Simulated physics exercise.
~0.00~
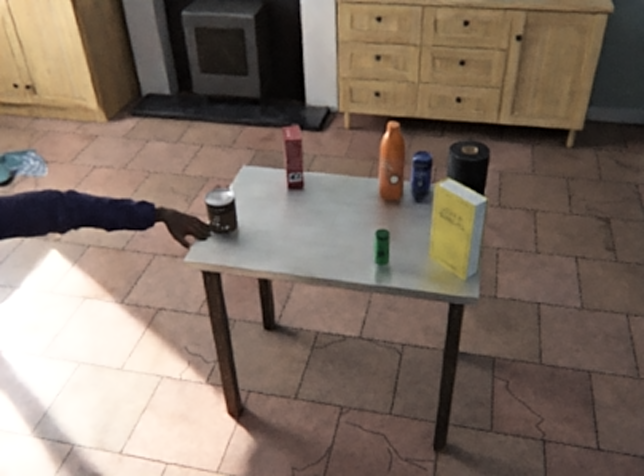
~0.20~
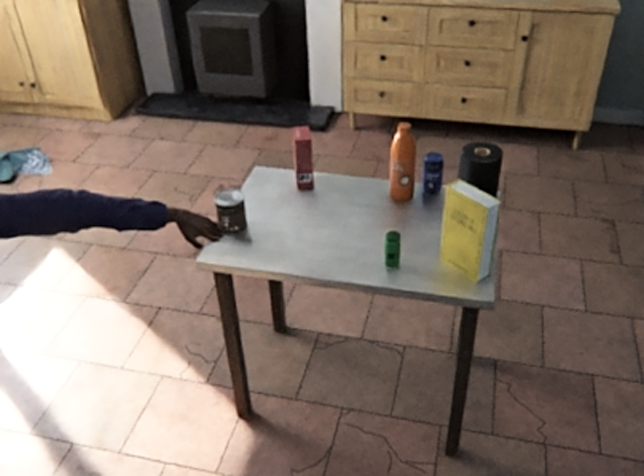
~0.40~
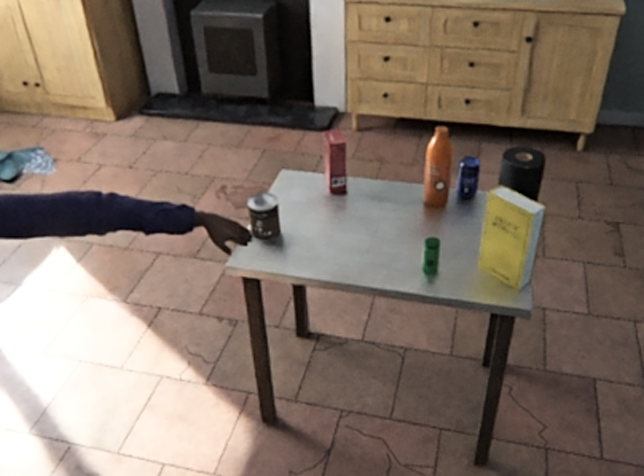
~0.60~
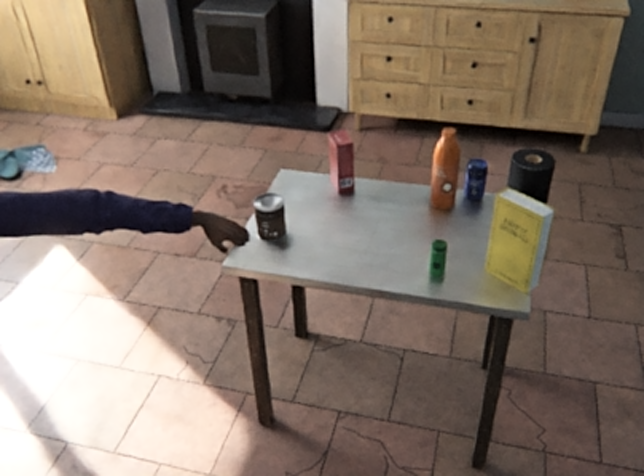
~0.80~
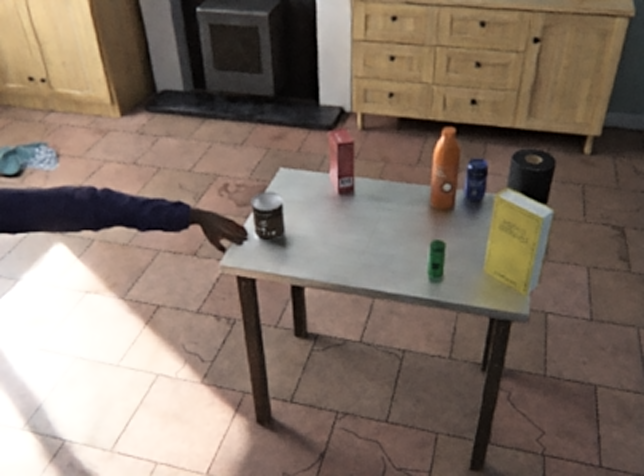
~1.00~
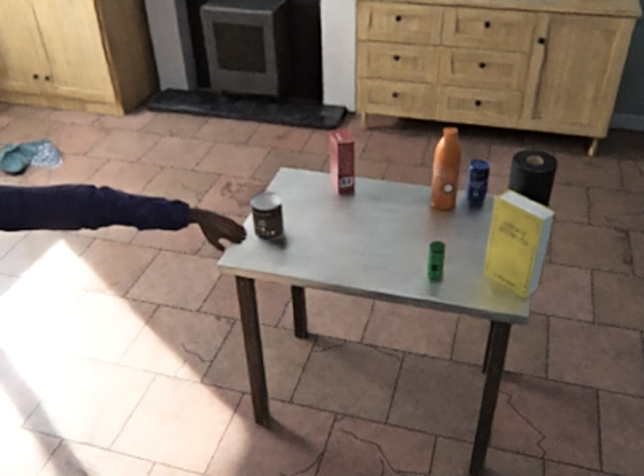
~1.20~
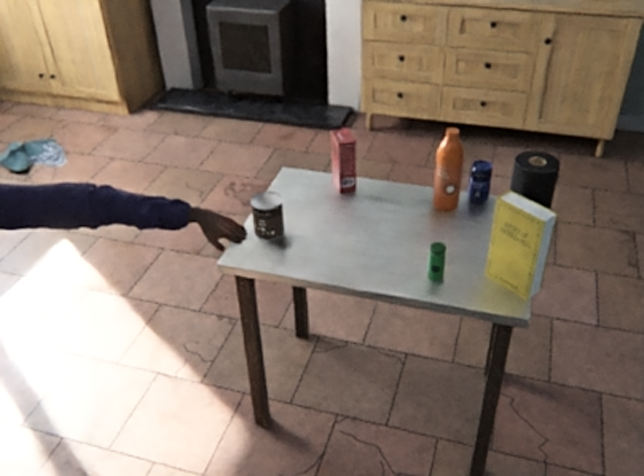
A hand at the left edge of a small table shoved it a short way to the right, carrying along the yellow book, orange bottle, brown tin and other items, and then the table stopped with everything still standing on top.
